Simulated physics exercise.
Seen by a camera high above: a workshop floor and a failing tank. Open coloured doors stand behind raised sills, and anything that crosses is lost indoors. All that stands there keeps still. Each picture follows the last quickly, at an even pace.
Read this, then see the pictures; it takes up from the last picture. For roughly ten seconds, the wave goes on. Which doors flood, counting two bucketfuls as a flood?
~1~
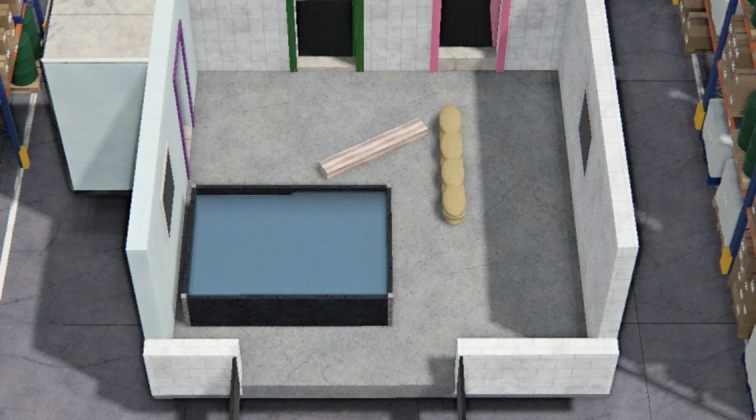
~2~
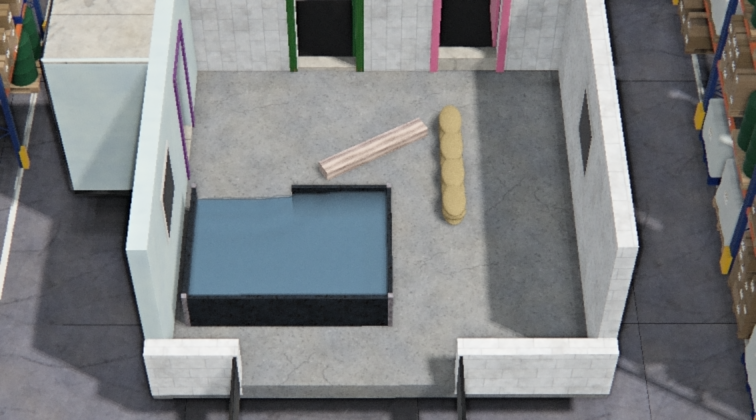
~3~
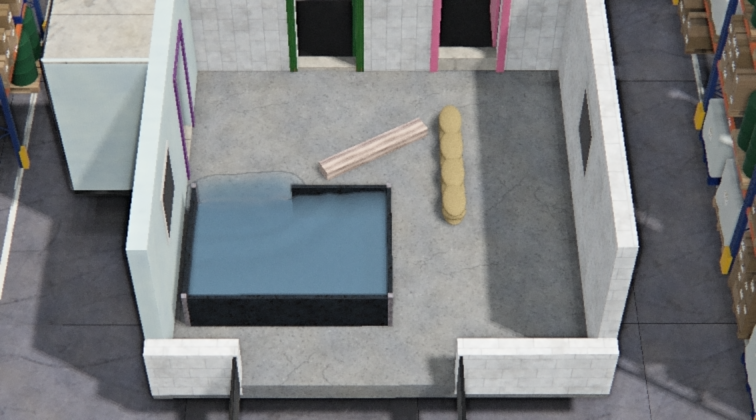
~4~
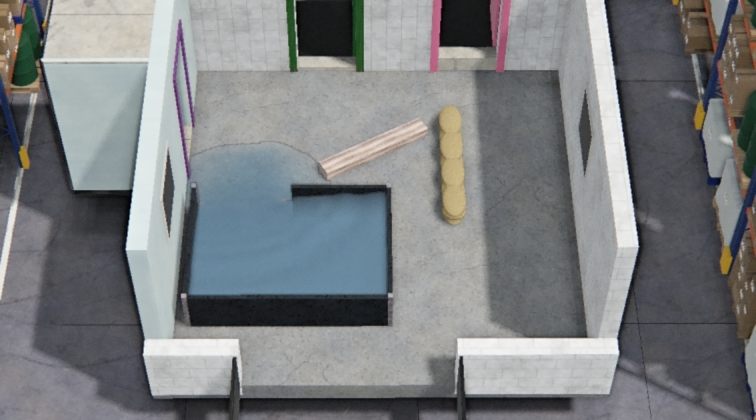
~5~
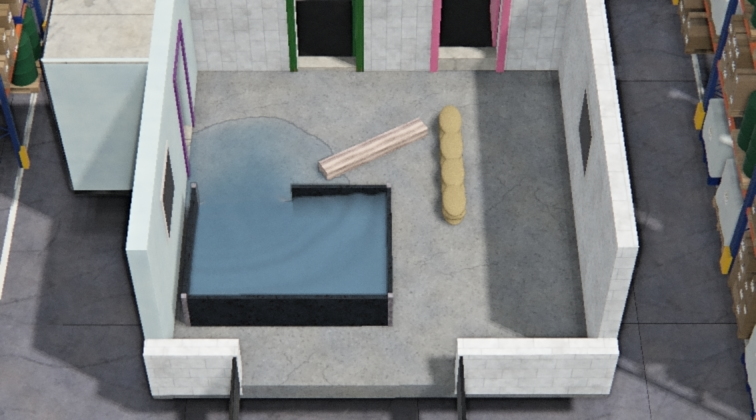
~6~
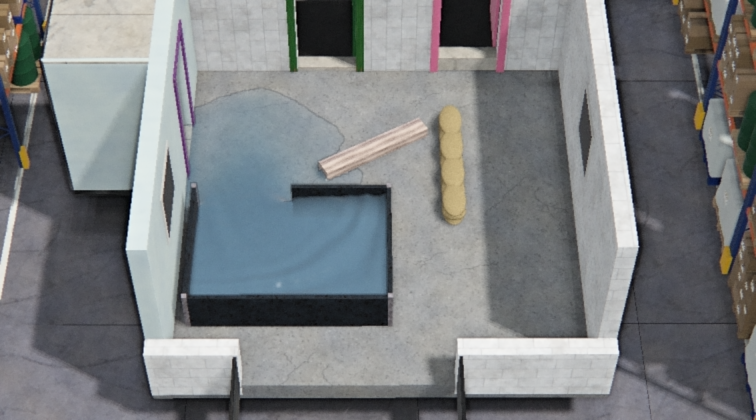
In the end I expect the pink door to stop at two buckets or less; I expect the green door to go past two buckets; I expect the purple door to go past two buckets.
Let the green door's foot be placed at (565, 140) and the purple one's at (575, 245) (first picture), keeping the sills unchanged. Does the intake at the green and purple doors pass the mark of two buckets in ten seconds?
Lab note - green door: Over the limit; purple door: Under the limit.
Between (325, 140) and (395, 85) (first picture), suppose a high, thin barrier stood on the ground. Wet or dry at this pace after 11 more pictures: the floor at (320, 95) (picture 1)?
There: Wet.
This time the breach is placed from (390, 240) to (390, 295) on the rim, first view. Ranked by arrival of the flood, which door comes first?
It's the one in pink that is reached before the others.
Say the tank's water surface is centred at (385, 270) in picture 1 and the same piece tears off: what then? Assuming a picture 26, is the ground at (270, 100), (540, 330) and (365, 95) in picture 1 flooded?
Spot by spot, in the order asked: Swamped, untouched, swamped.
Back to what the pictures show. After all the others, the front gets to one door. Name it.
I'd say the pink one.
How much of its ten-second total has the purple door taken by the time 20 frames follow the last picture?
Roughly 40 percent.
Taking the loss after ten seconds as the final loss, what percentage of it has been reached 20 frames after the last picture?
Roughly 40 percent of it.
A moment on, water covers 25 % of the floor; the pink door not reached, the green door under two buckets in, the purple door under two buckets in.
Next, water covers 25 % of the floor; the pink door not reached, the green door over two buckets in, the purple door over two buckets in.
Then, water covers 45 % of the floor; the pink door wet at the sill, nothing in, the green door far over two buckets in, the purple door far over two buckets in.
Later, water covers 75 % of the floor; the pink door wet at the sill, nothing in, the green door far over two buckets in, the purple door far over two buckets in.
In the end, water covers 90 % of the floor; the pink door wet at the sill, nothing in, the green door far over two buckets in, the purple door far over two buckets in.
